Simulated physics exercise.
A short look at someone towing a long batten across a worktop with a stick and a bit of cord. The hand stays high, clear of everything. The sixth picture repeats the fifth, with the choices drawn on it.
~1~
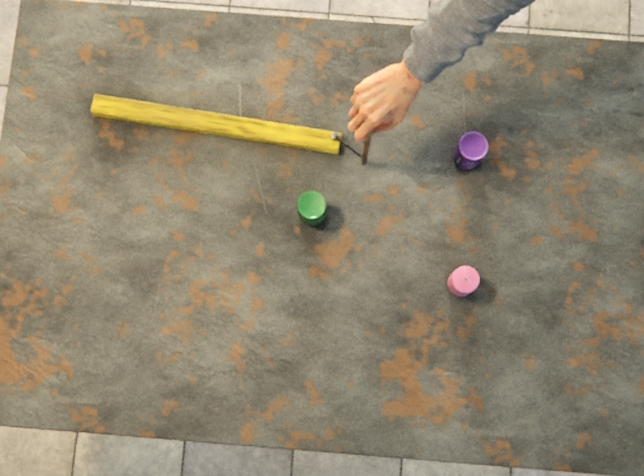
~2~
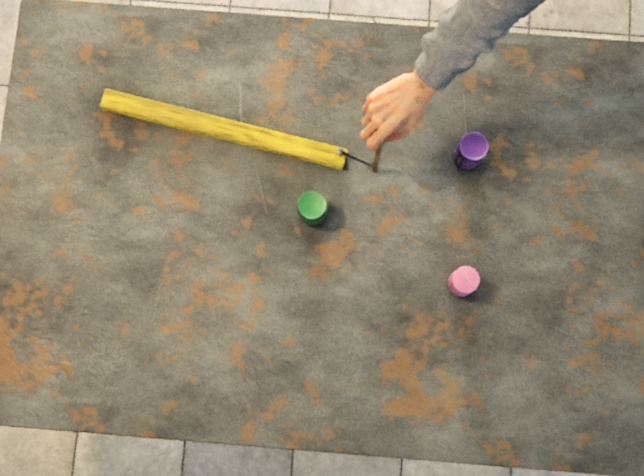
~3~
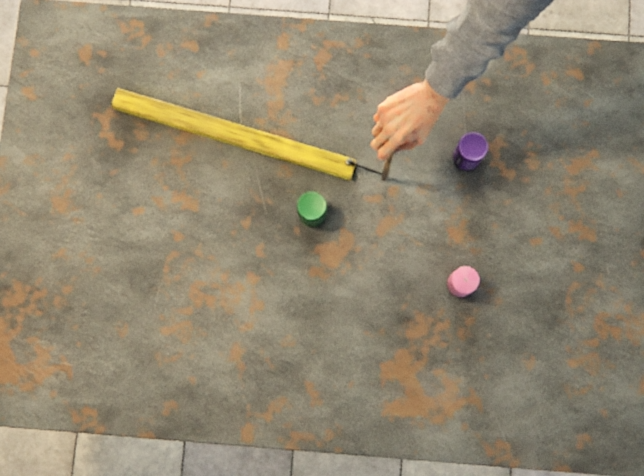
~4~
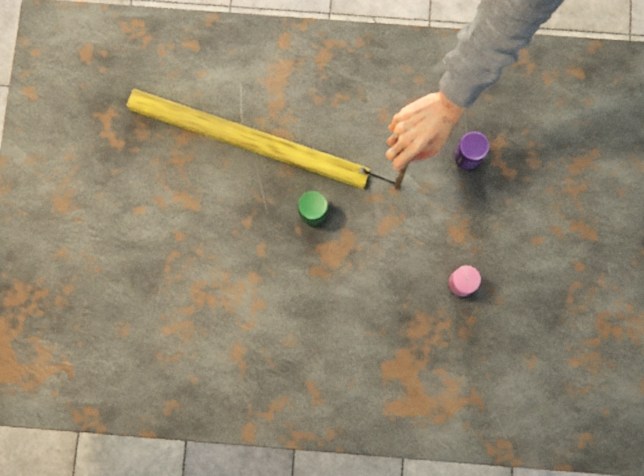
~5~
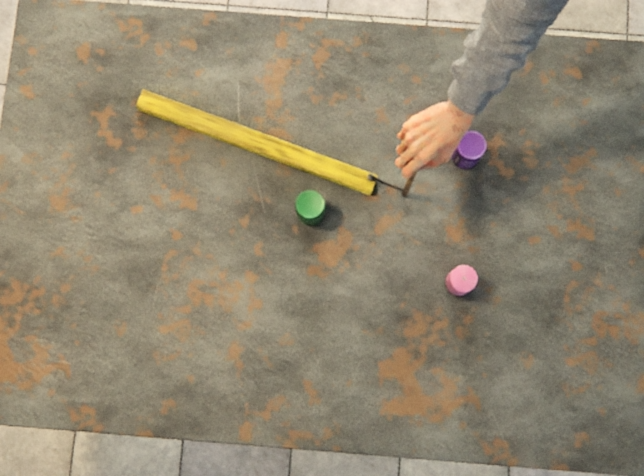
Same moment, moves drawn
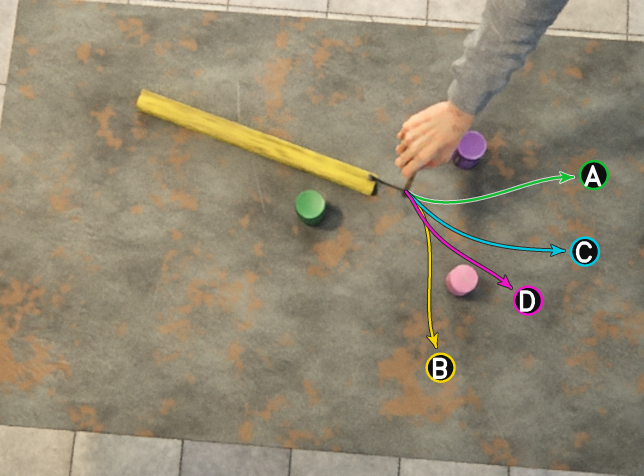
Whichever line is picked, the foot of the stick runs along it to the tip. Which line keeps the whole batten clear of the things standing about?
Path C.
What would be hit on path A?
The purple jar.
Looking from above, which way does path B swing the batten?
It turns clockwise.
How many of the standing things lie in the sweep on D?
One.
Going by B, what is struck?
It is the green jar.
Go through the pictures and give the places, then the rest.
The first frame shows yellow batten (215, 122); green jar (312, 209); purple jar (470, 151).
The second frame shows yellow batten (223, 127); green jar (312, 209).
The third frame shows yellow batten (233, 132); pink candle (463, 282).
The fourth frame shows yellow batten (247, 137); purple jar (471, 151).
The fifth frame shows yellow batten (256, 140); green jar (310, 208); purple jar (468, 151); pink candle (461, 281).
On the marked copy, A from (406, 191) via (495, 195) to (573, 177); B from (406, 191) via (430, 265) to (436, 347); C from (406, 191) via (482, 241) to (564, 251); D from (406, 191) via (450, 247) to (511, 288).
With C. Early on, foot of the stick (456, 231), middle of the batten (310, 165).
Further on, foot of the stick (517, 249), middle of the batten (367, 189).
At the end, foot of the stick (571, 251), middle of the batten (416, 204); nothing has been touched.
As for the rest, A meets the purple jar; B meets the green jar; D meets the pink candle.
